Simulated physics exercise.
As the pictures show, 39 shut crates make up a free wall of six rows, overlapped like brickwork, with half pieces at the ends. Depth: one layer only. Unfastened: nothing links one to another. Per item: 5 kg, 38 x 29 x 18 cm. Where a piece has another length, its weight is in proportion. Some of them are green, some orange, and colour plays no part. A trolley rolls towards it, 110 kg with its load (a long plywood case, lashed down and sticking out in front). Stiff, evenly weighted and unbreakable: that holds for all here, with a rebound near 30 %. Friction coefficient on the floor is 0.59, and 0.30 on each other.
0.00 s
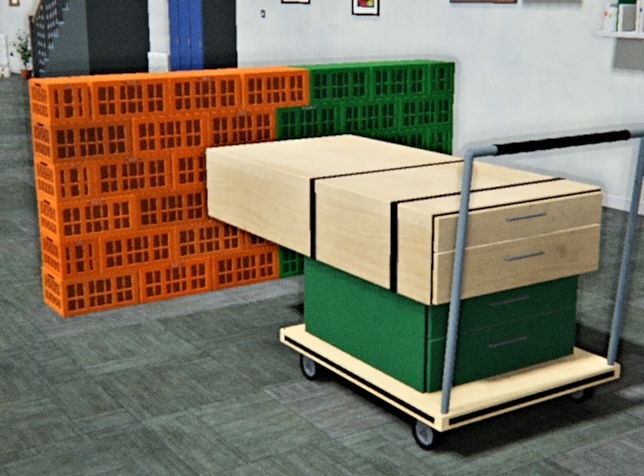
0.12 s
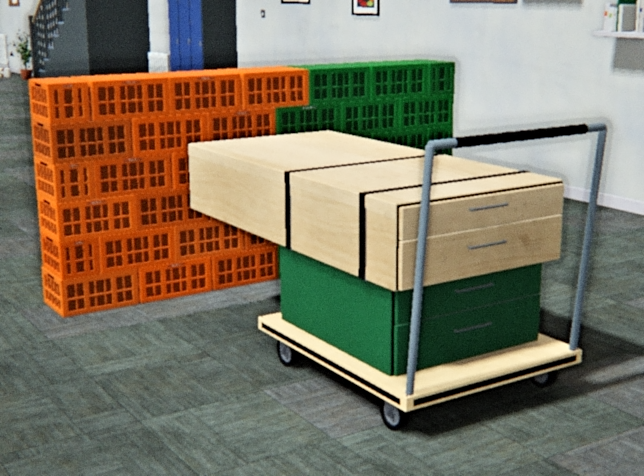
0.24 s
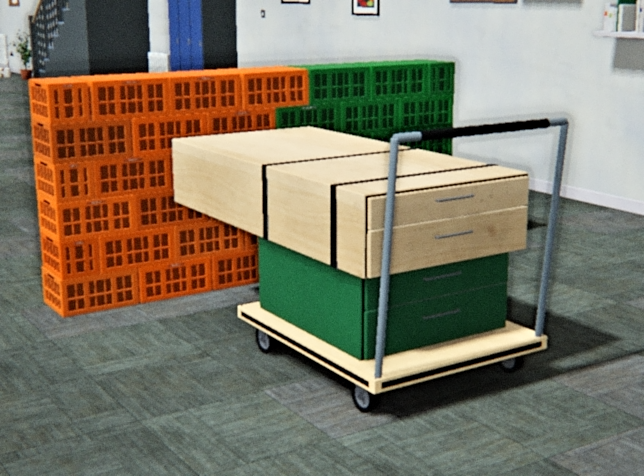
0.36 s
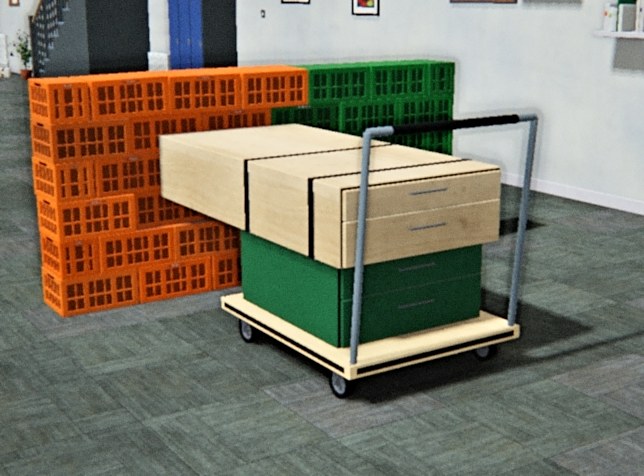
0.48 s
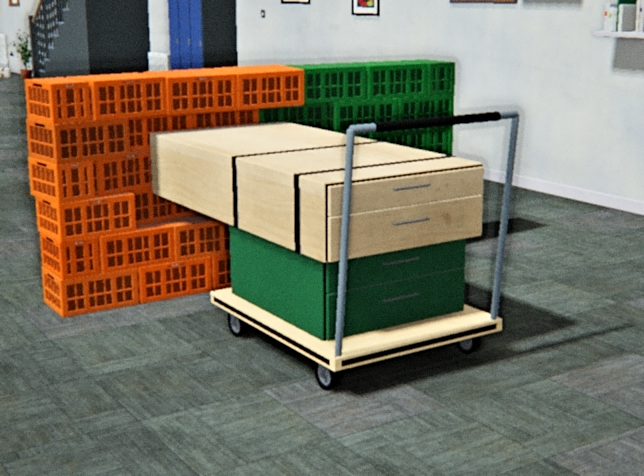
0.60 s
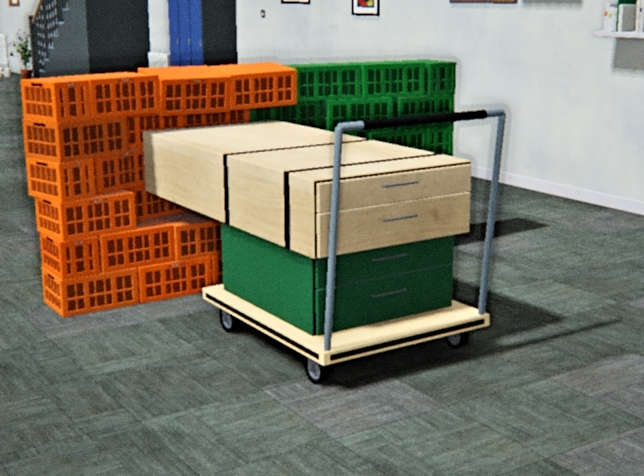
A loaded trolley rolls up to a wall of crates, and its long case pushes some back.
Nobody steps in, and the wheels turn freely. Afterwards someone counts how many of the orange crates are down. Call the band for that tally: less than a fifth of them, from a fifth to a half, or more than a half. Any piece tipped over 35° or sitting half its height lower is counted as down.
The tally is more than a half of them.
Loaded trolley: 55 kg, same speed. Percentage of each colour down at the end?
Orange 0, green 0 %.
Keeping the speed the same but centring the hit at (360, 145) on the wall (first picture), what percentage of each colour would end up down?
For orange it's 20 per cent, for green 80 per cent.
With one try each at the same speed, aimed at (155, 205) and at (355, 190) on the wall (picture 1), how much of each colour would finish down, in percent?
Down by colour - orange: 80%, then 40%; green: 10%, then 80%.
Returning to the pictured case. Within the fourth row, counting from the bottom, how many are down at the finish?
Count down in that row: 4.
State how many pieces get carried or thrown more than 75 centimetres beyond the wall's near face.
12 or so.
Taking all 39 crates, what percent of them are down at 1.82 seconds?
50 per cent.
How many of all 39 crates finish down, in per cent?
About 50% of them.
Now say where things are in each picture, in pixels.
In the first picture (each place is the centre of the face we see best), load (213, 171) 47 cm short of the wall; top orange crate (132, 99); top green crate (341, 85); all as stacked.
In the second picture, load (195, 165) 29 cm short of the wall; top orange crate (132, 99).
In the third picture, load (178, 160) 11 cm short of the wall; top orange crate (132, 99).
In the fourth picture, load (164, 156) 45 mm into the wall's line; top orange crate (132, 98); 9 have shifted.
In the fifth picture, load (155, 153) 14 cm into the wall's line; top orange crate (131, 98) moved 30 mm; top green crate (335, 85) moved 34 mm; 16 have shifted.
In the sixth picture, load (148, 151) 22 cm into the wall's line; top orange crate (126, 96) moved 8 cm; top green crate (329, 83) moved 8 cm; steepest lean 7°, the crate at (197, 96); 20 have shifted.
By 0.90 s, load 33 cm past the wall's line, still rolling; 4 of the 21 orange crates down (4 of 39 in all colours); top orange crate tilted 22°; top green crate tilted 17°.
By 1.22 s, load 41 cm past the wall's line, still rolling; 13 of the 21 orange crates down (19 of 39 in all colours); top orange crate tilted 42°, 40 cm lower; top green crate tilted 48°, 27 cm lower.
By 1.82 s, load 53 cm past the wall's line, still rolling; 13 of the 21 orange crates down (19 of 39 in all colours); top orange crate on its side; top green crate tilted 63°, 83 cm lower.
When it is over (4.5 s), load 57 cm past the wall's line, stopped; 13 of the 21 orange crates down (19 of 39 in all colours); top orange crate upside down; top green crate 91 cm lower. That is 62 per cent. In pixels of the last frame, middles, top green crate near (291, 192).
